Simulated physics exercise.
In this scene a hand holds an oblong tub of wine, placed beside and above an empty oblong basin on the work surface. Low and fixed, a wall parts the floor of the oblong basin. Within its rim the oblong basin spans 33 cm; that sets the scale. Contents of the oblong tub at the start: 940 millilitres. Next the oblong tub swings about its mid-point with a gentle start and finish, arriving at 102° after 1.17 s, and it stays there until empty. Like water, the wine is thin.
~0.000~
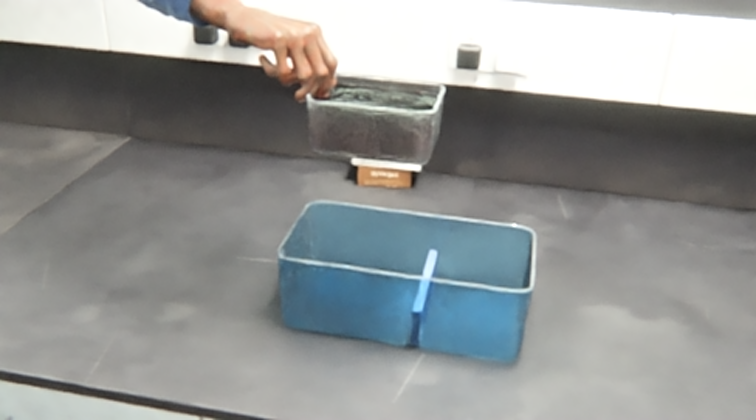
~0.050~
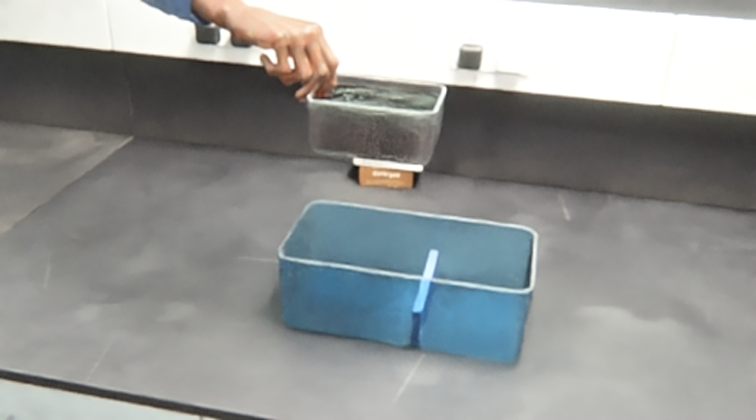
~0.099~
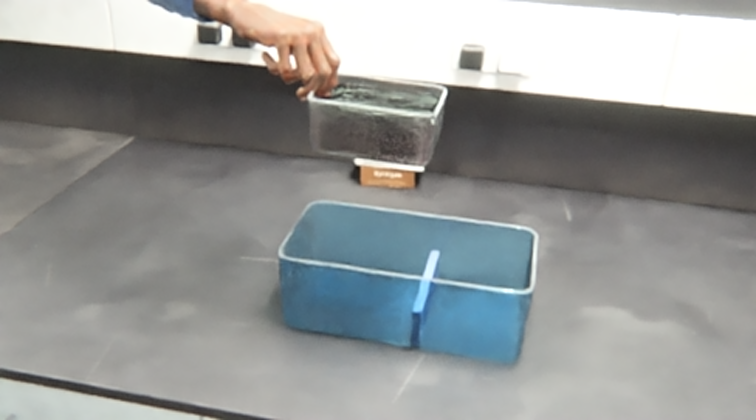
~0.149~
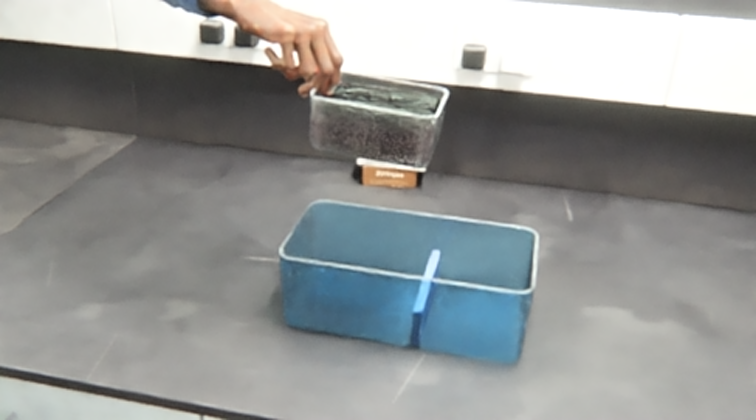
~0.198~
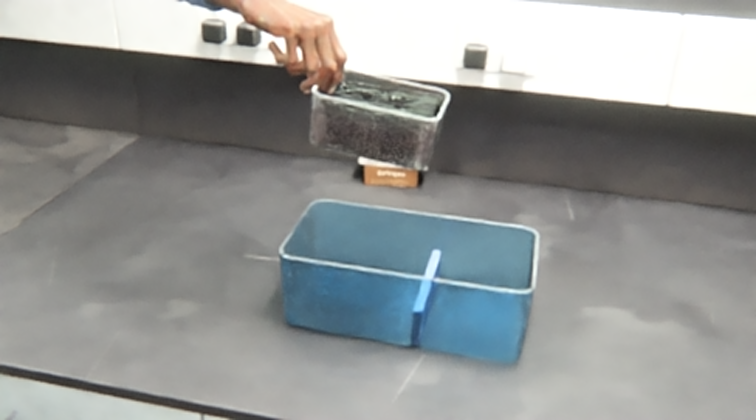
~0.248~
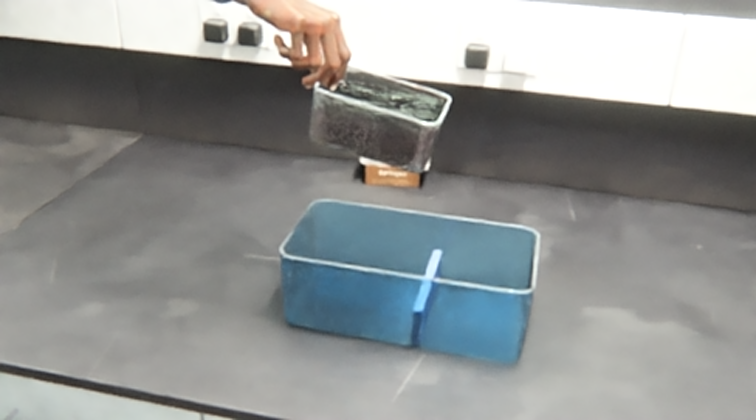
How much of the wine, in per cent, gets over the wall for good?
85 %.
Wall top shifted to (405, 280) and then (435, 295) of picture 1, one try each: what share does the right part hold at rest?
Respectively close to 90 and 65 %.
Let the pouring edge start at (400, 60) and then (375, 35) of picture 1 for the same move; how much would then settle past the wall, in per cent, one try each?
Respectively 70 and 60 %.
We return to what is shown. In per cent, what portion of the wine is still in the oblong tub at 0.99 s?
About 9 per cent.
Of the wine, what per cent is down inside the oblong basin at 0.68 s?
Around 16%.
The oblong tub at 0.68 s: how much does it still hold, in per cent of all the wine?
Still held: Roughly 44 % of the total.
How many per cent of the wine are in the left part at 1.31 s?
I'd put it near 10 percent.
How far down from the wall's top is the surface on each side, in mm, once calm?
Left side: Around 52 mm. Right side: Around 18 mm.
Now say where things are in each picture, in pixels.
The first picture shows tilt 0°; pouring edge (439, 100); surface from (320, 94) to (438, 106); the oblong basin's rim runs from (294, 228) to (533, 260); the wall's top is at (426, 280).
The second picture shows tilt 0°; pouring edge (440, 101); surface from (321, 94) to (438, 106).
The third picture shows tilt 2°; pouring edge (441, 103); surface from (322, 93) to (439, 107).
The fourth picture shows tilt 4°; pouring edge (442, 105); surface from (324, 93) to (441, 108).
The fifth picture shows tilt 7°; pouring edge (444, 108); surface from (325, 92) to (442, 108).
The sixth picture shows tilt 11°; pouring edge (445, 112); surface from (326, 91) to (444, 109).
Then, 0.68 s in, the tilt is 63° and 44 per cent is still to pour, 0 is left of the wall and 16 right of it.
Then, 0.99 s in, the tilt is 96° and 9 per cent is still to pour, 2 is left of the wall and 80 right of it.
Then, 1.31 s in, the tilt is 102° and 1 per cent is still to pour, 10 is left of the wall and 85 right of it.
Then, 1.67 s in, the tilt is 102° and 0 per cent is still to pour, 12 is left of the wall and 85 right of it.
Finally, 12 per cent lies left of the wall, 85 right of it and 3 outside.
